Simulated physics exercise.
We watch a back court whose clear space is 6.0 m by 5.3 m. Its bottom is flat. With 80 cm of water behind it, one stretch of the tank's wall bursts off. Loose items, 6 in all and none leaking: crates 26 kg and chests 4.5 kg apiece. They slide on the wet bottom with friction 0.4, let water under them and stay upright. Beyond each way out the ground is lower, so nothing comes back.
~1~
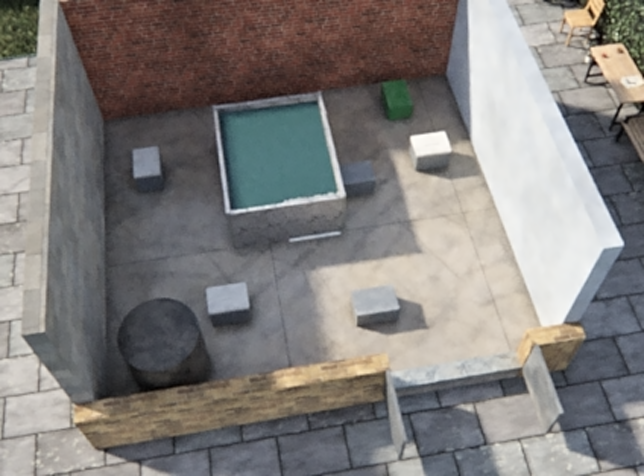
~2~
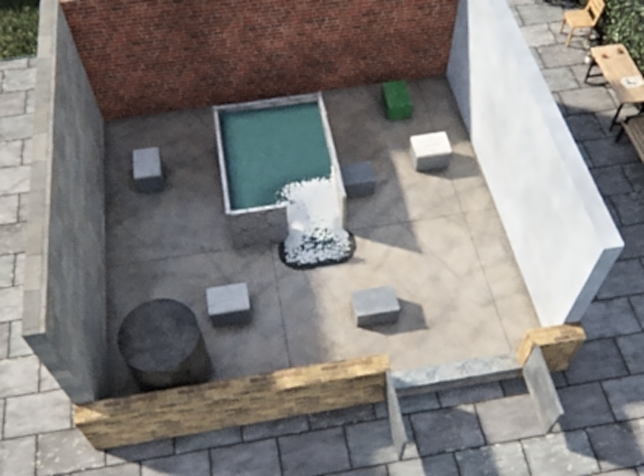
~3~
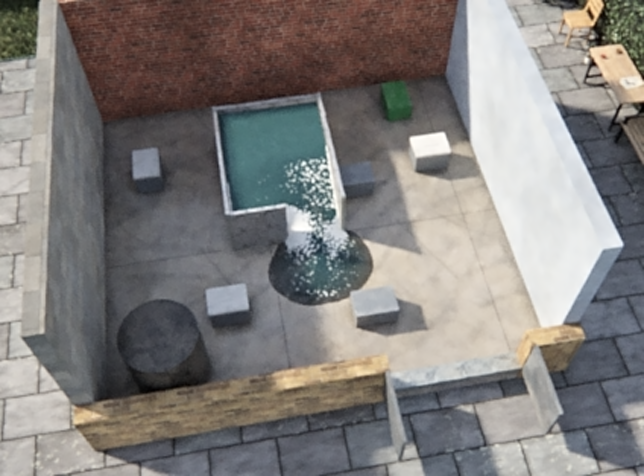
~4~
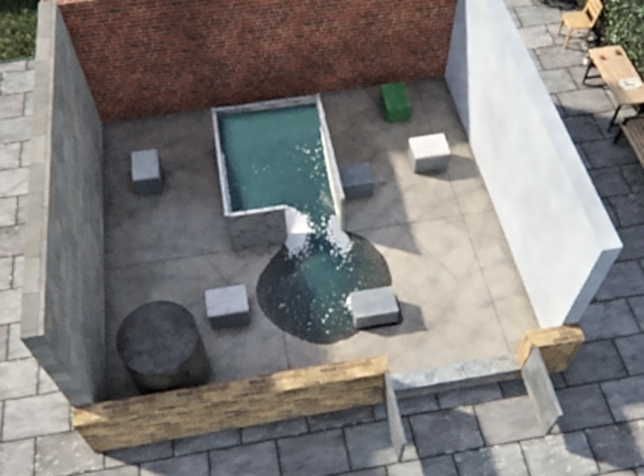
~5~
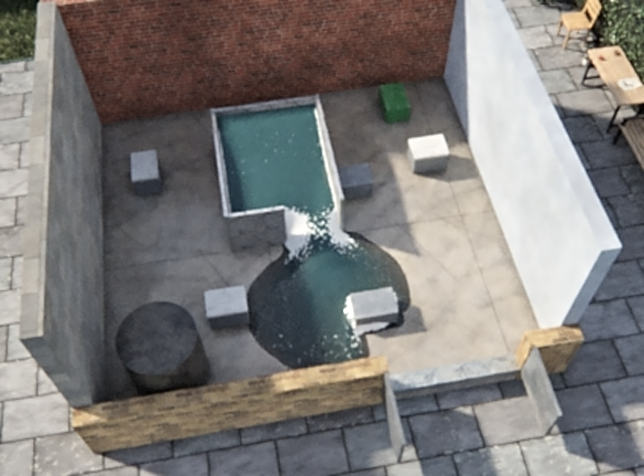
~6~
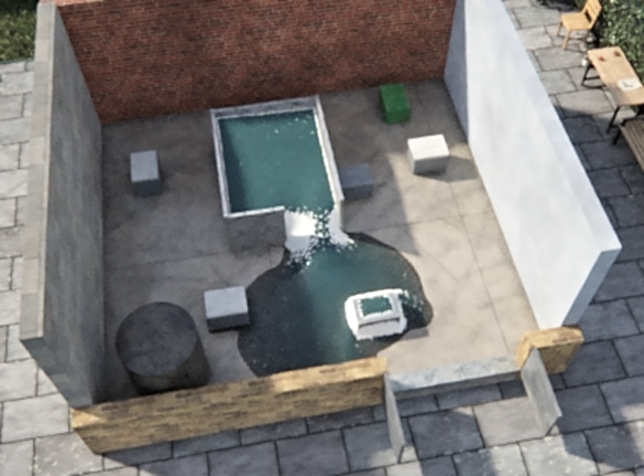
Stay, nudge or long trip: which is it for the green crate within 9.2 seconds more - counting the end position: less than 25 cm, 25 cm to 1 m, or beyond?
Green crate stays put.
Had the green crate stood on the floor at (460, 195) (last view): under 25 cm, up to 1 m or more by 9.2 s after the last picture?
It barely shifts.
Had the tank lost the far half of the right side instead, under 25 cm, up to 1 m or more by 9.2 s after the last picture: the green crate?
In that case the green crate ends far away.
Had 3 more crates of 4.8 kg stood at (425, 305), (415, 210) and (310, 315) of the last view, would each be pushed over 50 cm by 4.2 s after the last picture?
In turn: Past it, less, over.
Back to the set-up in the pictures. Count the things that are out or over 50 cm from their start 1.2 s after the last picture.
By then 1.
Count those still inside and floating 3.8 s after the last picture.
0 of them.
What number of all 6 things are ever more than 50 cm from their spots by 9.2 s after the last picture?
That makes 4.
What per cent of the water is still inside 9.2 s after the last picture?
About 60 per cent.
Then, 1.2 s after the last picture the green crate is near (395, 97), 0.0 m from its start, aground; 1 of 6 are out; 0 afloat.
Then, 3.8 s after the last picture the green crate is near (395, 97), 0.0 m from its start, aground; 1 of 6 are out; 0 afloat.
Then, 6.2 s after the last picture the green crate is near (395, 97), 0.0 m from its start, aground; 1 of 6 are out; 2 afloat.
Then, 9.2 s after the last picture the green crate is near (395, 97), 0.0 m from its start, aground; 1 of 6 are out; 3 afloat.
